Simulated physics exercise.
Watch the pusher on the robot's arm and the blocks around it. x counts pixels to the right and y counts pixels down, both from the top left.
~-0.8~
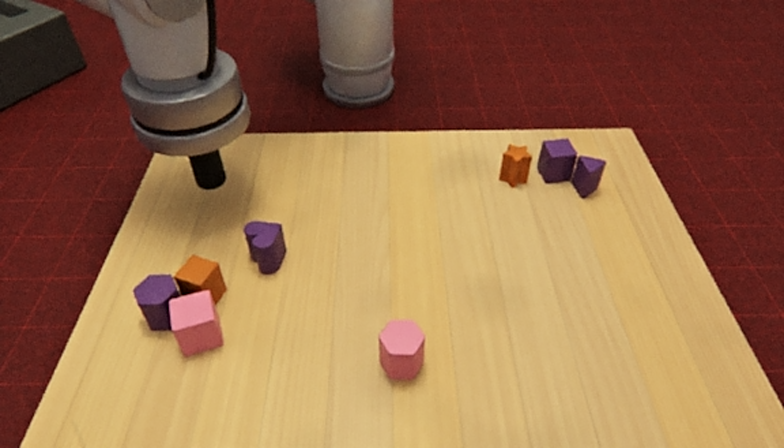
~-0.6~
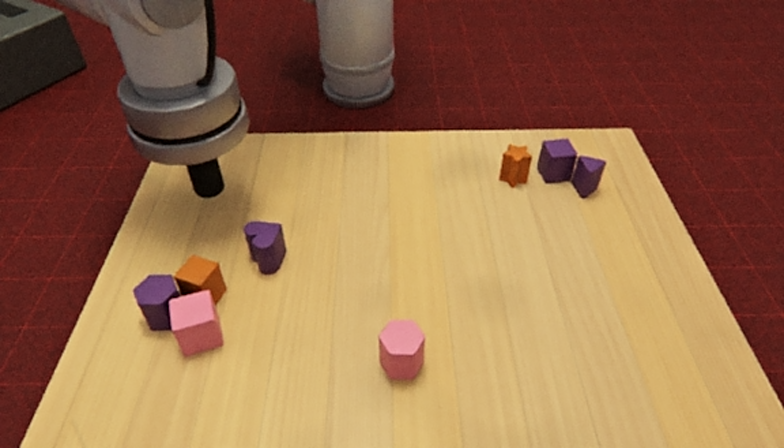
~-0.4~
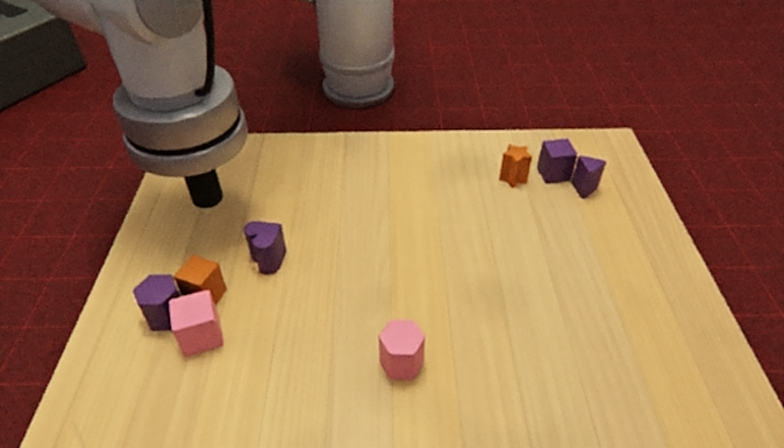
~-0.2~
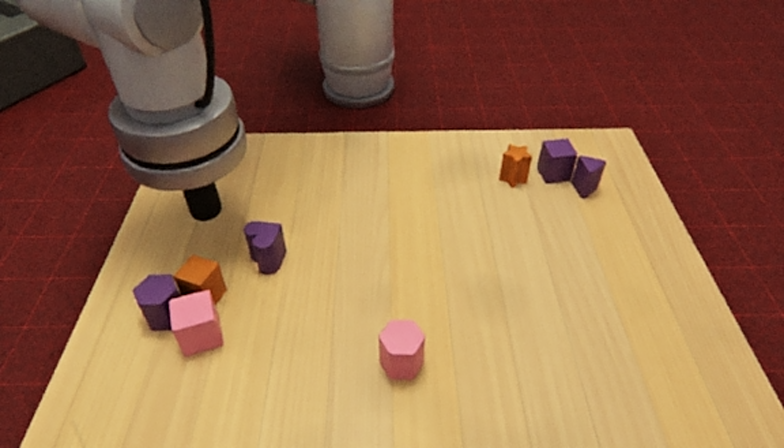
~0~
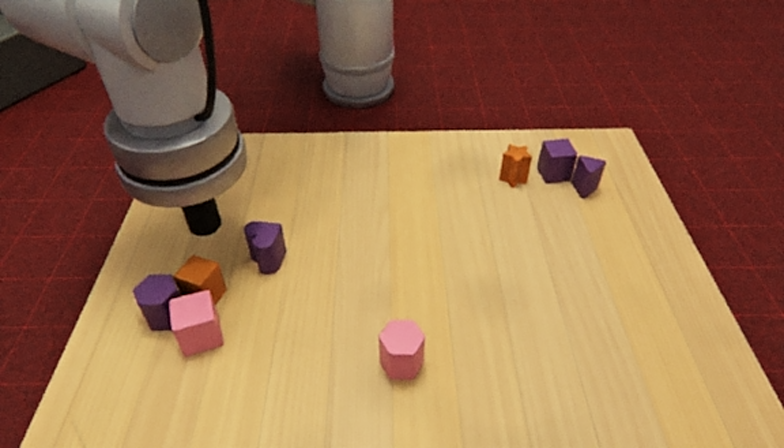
A robot arm moves its black pusher slightly toward the still blocks at left.
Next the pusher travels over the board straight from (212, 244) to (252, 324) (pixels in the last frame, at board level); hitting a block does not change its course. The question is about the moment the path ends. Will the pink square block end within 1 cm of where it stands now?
Yes.
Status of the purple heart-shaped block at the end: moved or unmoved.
The result: It stays put.
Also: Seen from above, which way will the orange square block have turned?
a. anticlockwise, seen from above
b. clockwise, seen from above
My answer is option b.
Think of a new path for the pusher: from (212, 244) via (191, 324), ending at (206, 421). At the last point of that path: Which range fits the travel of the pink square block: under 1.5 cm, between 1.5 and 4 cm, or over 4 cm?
Overall it shifts more than 4 cm.
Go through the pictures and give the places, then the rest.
The first frame shows tip of the pusher (212, 182), middles of tops, pink square block (191, 309), orange square block (196, 269), purple heart-shaped block (262, 232).
The second frame shows pusher (210, 190), nothing pushed.
The third frame shows pusher (208, 200), nothing pushed.
The fourth frame shows pusher (207, 212), nothing pushed.
The fifth frame shows pusher (206, 226), pink square block (191, 309), orange square block (196, 269), purple heart-shaped block (262, 232).
On the path given first. One third of the way, pusher (218, 251); nothing pushed yet.
Two thirds of the way, pusher (232, 278); orange square block (194, 280), turned 40° clockwise.
At the end, pusher (247, 306); pink square block unmoved; orange square block (194, 280), turned 40° clockwise; purple heart-shaped block unmoved.
